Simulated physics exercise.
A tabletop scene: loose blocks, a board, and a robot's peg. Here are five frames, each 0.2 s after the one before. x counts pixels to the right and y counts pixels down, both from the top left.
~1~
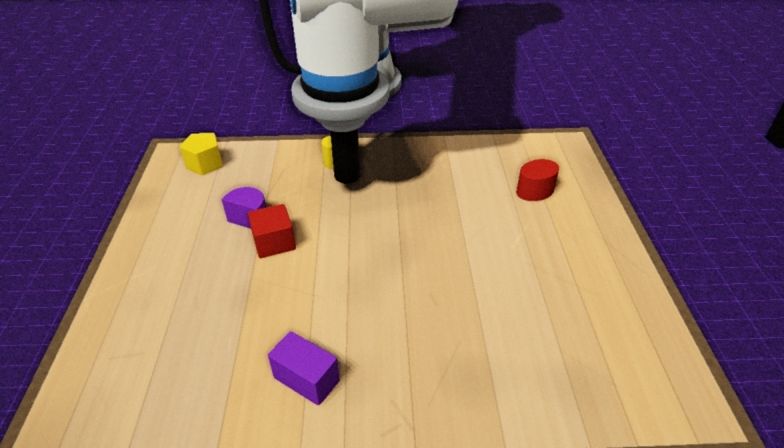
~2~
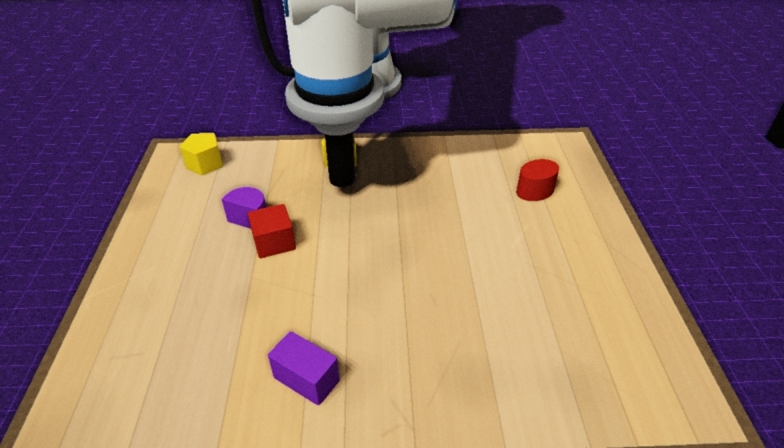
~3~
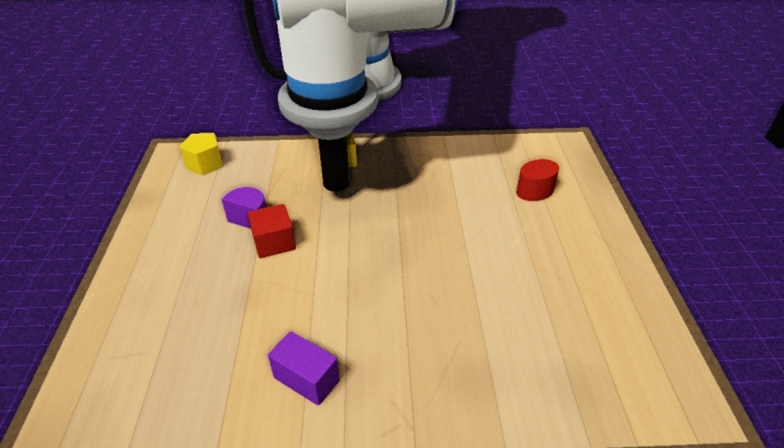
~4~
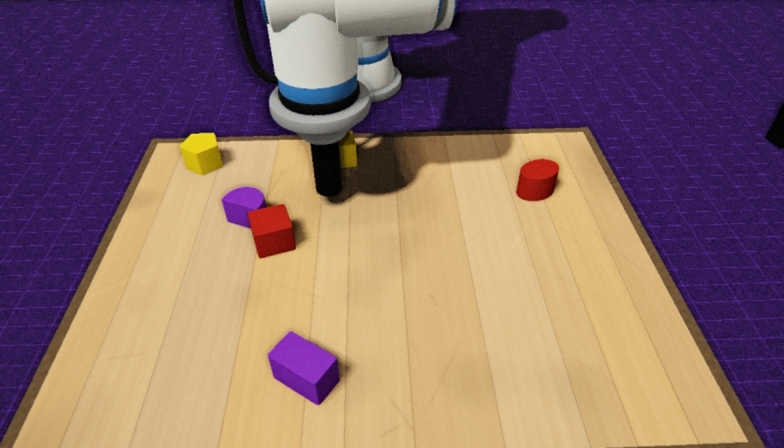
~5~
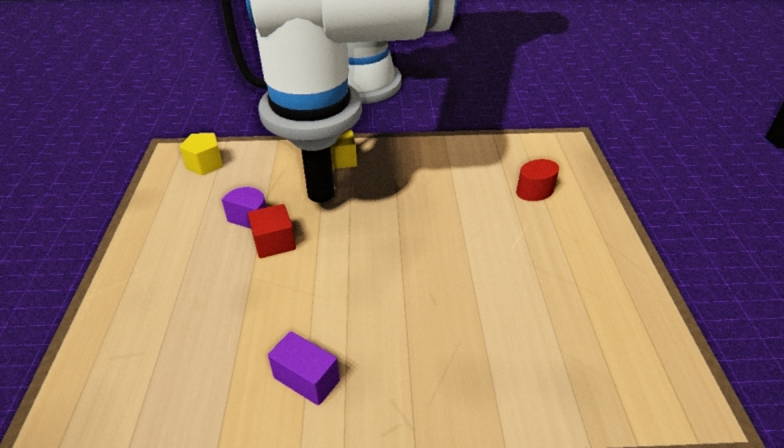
A robot arm moves its black peg slightly left and forward over a board of still blocks.
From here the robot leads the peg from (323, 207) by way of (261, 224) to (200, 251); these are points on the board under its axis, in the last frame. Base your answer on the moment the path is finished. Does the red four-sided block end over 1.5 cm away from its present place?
Answer: No.
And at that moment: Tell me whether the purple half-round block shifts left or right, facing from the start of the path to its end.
Facing from start to end, it will go to the right.
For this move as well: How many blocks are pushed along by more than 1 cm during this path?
I expect one block to move.
One third of the way, peg (279, 204); nothing pushed yet.
Two thirds of the way, peg (237, 220); purple half-round block (208, 202), turned 55° clockwise; red four-sided block (268, 221).
At the end, peg (195, 238); purple half-round block (196, 204), turned 90° clockwise; red four-sided block (268, 221).
